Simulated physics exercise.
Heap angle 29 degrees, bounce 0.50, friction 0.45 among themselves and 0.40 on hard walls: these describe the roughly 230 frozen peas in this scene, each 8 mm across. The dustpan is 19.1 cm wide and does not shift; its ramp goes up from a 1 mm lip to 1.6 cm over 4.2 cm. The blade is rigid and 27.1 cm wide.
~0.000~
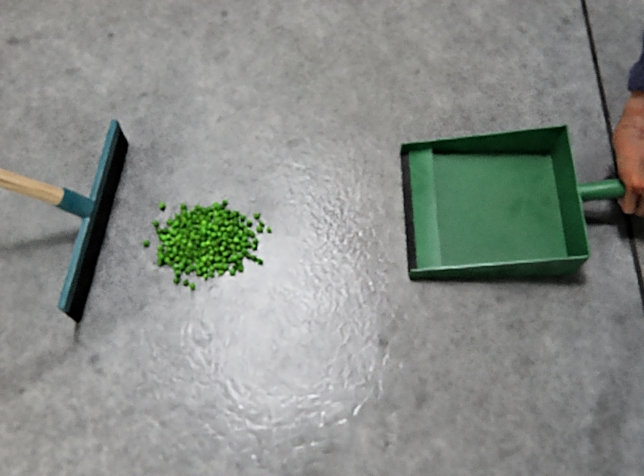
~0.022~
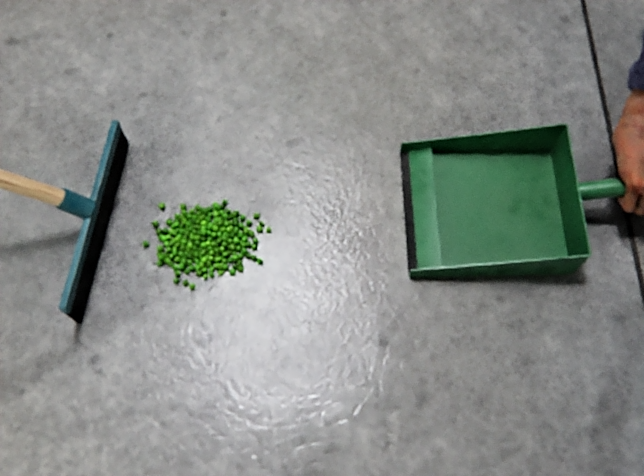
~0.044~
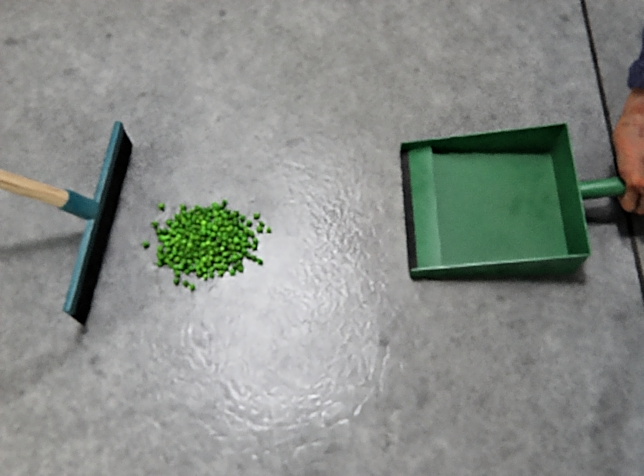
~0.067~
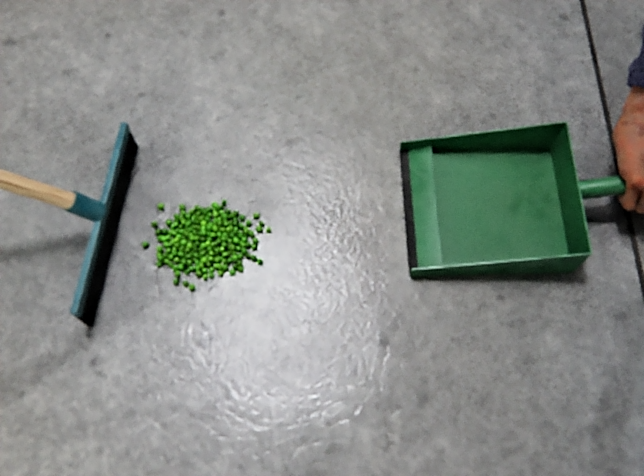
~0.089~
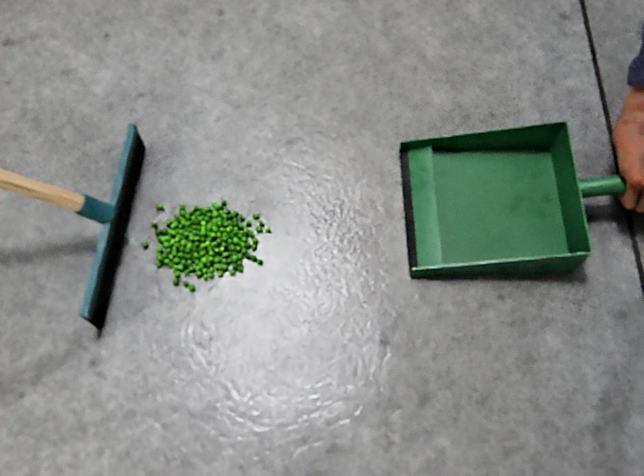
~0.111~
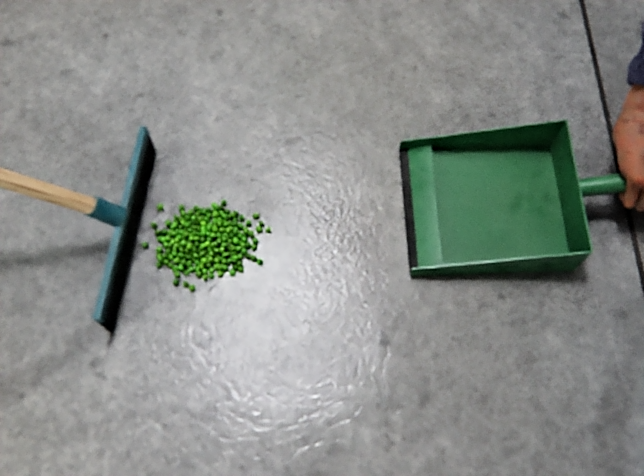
A grey concrete floor with a glossy, rippled-looking patch is seen from above, a dark line crossing its right side. A teal broom head with a black edge and a pale wooden handle is at the left, a small heap of green peas lies beside it, and a hand holds a green dustpan at the right. The broom slides a short way rightward, closing in on the unmoving peas, while the dustpan and the view stay still.
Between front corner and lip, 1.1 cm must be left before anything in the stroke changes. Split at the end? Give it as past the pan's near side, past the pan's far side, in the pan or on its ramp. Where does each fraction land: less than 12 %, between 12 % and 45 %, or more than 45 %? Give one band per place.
As I see it, past the pan's near side: A large fraction; past the pan's far side: A tiny fraction; in the pan or on its ramp: A moderate fraction.
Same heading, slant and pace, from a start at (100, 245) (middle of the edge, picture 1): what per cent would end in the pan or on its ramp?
The pan and its ramp would take some 20 per cent.
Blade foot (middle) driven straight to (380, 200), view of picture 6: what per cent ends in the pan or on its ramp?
That would come to near 25 percent.
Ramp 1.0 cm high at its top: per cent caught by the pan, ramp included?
Roughly 25 per cent.
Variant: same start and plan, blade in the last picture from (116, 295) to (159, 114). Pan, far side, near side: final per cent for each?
Pan: 30, far side: 10, near side: 30.
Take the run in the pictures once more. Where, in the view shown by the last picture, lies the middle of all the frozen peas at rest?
Near (427, 272).
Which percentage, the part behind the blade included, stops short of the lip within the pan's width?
It comes to some 25 percent.
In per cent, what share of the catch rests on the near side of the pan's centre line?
I'd put it at around 90 per cent.
After 0.35 s, middle of the blade 20 cm from the lip; 0 % over the lip, far side 0 %, near side 30 %.
After 0.50 s, middle of the blade 9 cm from the lip; 0 % over the lip, far side 0 %, near side 40 %.
After 0.78 s, middle of the blade 3 cm from the lip; 25 % over the lip, far side 5 %, near side 50 %.
In the end, at 1.7 s, near side 50 %, far side 5 %, pan 20 %, in front of the lip or behind the blade 25 %.
